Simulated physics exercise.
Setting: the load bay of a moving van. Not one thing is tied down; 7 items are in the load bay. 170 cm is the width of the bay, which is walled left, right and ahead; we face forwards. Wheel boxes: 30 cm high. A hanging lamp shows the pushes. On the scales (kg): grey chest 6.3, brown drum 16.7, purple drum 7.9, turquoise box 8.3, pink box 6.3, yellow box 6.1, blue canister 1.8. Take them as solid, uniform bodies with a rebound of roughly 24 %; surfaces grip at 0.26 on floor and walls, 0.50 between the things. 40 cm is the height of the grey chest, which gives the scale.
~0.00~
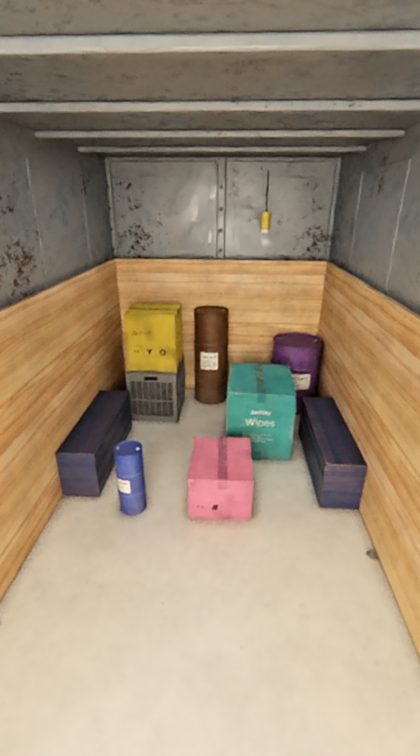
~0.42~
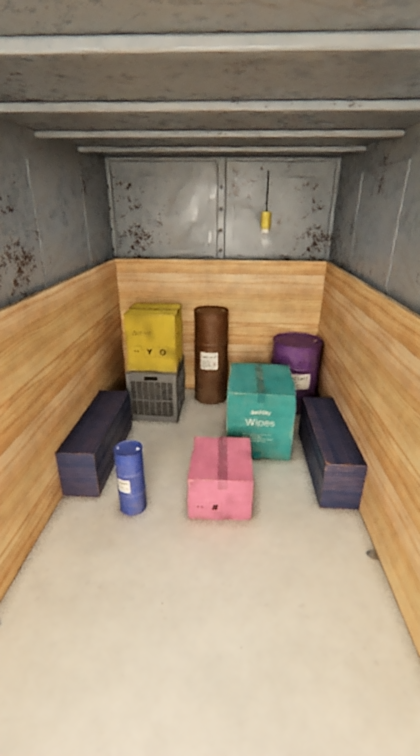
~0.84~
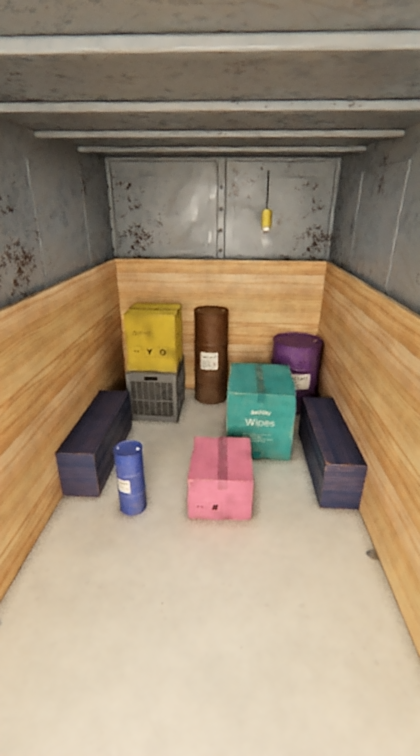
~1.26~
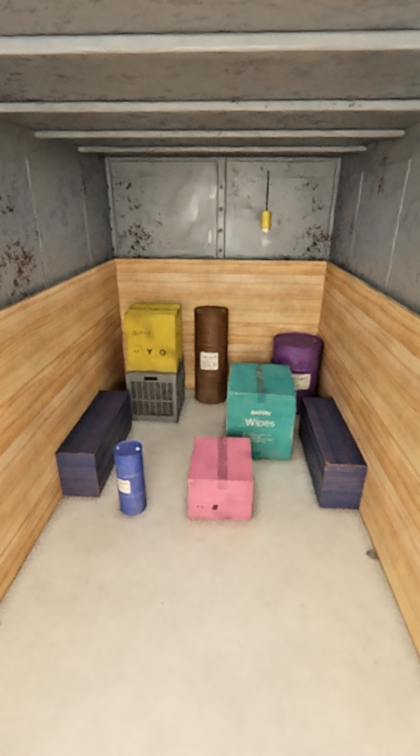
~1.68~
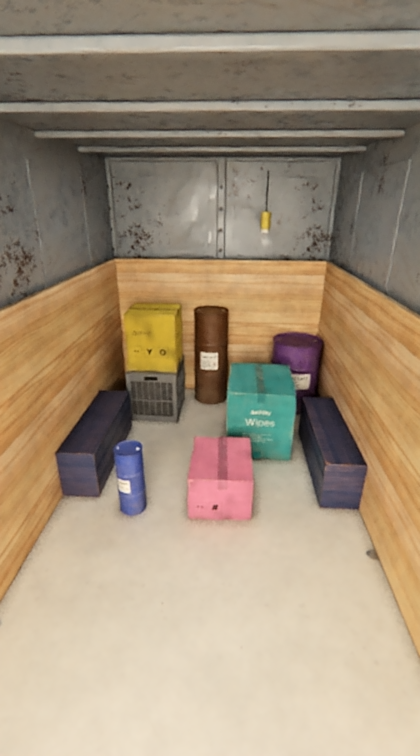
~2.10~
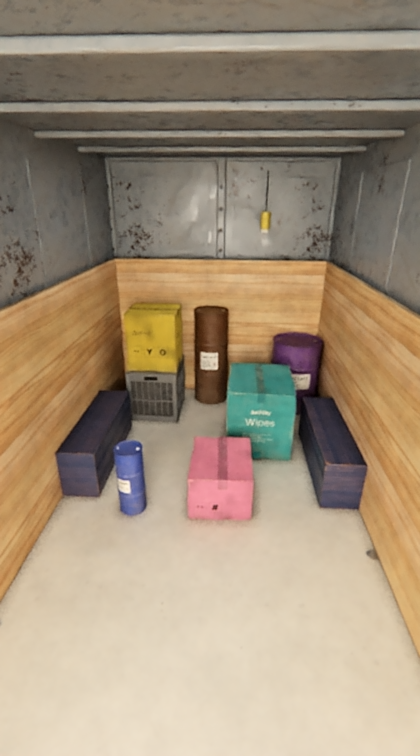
Nothing visibly moves in the load bay of a moving van, seen from a fixed, slightly raised view looking forwards between wood-panelled side walls. A yellow box sits on a grey chest at back left, beside a brown drum and, farther right, a purple drum, with a turquoise box, pink box and blue canister nearer. Between the dark wheel boxes everything keeps its place, and the yellow lamp hangs almost still.
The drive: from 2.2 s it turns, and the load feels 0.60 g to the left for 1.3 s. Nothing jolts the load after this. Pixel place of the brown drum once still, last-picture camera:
About (179, 354).
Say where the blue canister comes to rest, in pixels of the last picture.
My guess is roughly (58, 490).
After 2.60 s, push 0.60 g left; brown drum slid 9 cm near (201, 355); yellow box slid 9 cm; blue canister slid 9 cm.
After 2.70 s, push 0.60 g left; brown drum slid 18 cm near (190, 355); yellow box slid 18 cm; grey chest slid 18 cm.
After 2.80 s, push 0.60 g left; brown drum slid 27 cm near (179, 354); purple drum slid 30 cm; turquoise box slid 30 cm.
After 3.00 s, push 0.60 g left; brown drum slid 28 cm near (179, 354); pink box slid 52 cm; turquoise box slid 60 cm.
At rest (4.0 s), not toppled but over 15 cm from the start, grey chest, brown drum, purple drum, turquoise box, pink box, yellow box and blue canister. Seen from the same camera at the end, brown drum near (179, 354).
